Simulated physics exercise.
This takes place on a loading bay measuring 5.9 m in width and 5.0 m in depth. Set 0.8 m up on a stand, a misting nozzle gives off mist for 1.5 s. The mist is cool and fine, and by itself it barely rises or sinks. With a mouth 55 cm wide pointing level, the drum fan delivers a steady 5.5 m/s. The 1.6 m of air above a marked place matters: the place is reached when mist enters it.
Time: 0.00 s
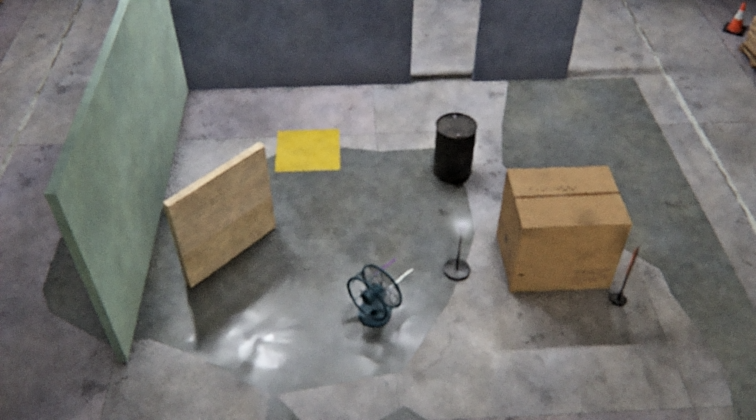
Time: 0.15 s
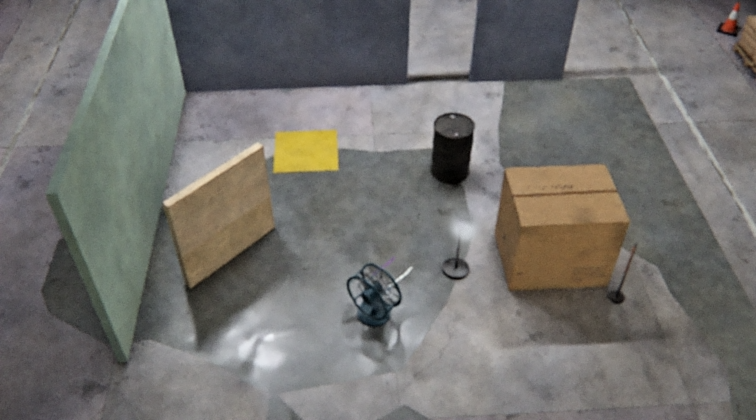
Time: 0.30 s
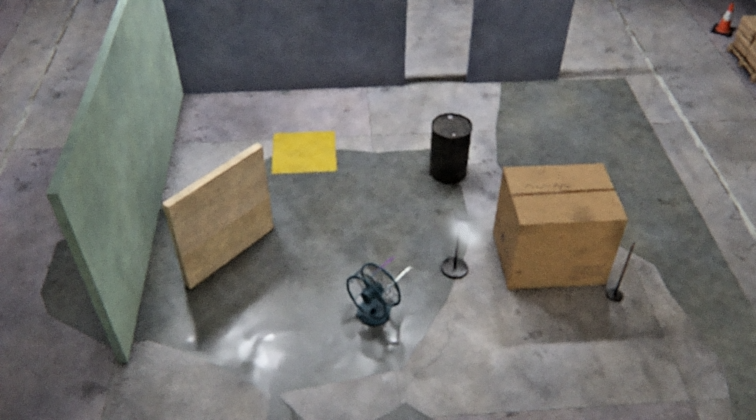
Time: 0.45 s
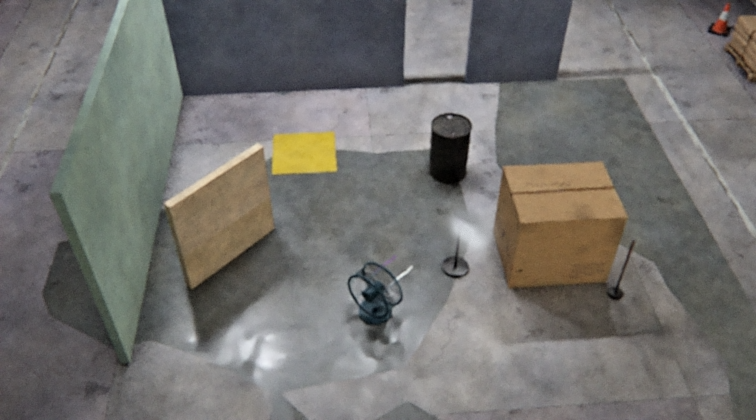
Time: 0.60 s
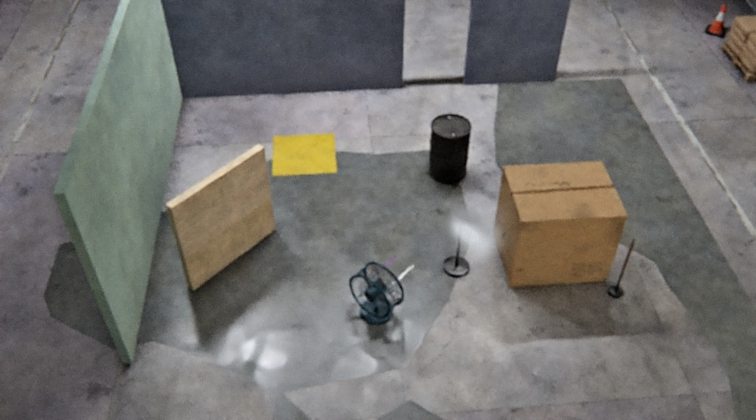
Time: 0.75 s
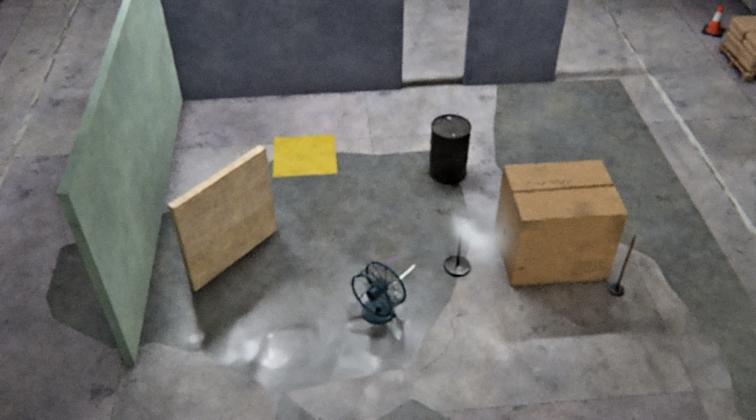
A small fan stood on a bare concrete floor among a carton, a black barrel and a yellow patch, while a faint puff of mist by a thin stand drifted slightly right toward the carton.
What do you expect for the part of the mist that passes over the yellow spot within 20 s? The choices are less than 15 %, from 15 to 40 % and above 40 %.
The share that passes there is not even 15 %.
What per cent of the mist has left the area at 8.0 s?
Estimated share: Some 50 %.
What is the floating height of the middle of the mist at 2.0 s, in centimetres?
60 cm.
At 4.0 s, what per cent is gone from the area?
Some 10 in a hundred.
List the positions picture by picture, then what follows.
In the first picture, the mist is thickest near (462, 222), the misting nozzle on a stand stands at (462, 232) and the drum fan is at (374, 293).
In the second picture, the mist is thickest near (464, 225) and the yellow spot is centred on (306, 151).
In the third picture, the mist is thickest near (465, 227).
In the fourth picture, the mist is thickest near (469, 228), the top of a large carton is at (563, 191) and the top of a barrel is at (452, 125).
In the fifth picture, the mist is thickest near (472, 228).
In the sixth picture, the mist is thickest near (476, 229) and reaches out to (498, 226).
By 2.0 s we count, 0 % has passed over the yellow spot, with 99 % still about or yet to come, and the middle of the rest is near (501, 242).
By 4.0 s we count, 0 % has passed over the yellow spot, with 89 % still about or yet to come, and the middle of the rest is near (470, 272).
By 8.0 s we count, 0 % has passed over the yellow spot, with 54 % still about or yet to come, and the middle of the rest is near (482, 271).
By 20.0 s we count, 0 % has passed over the yellow spot, with 5 % still about or yet to come.
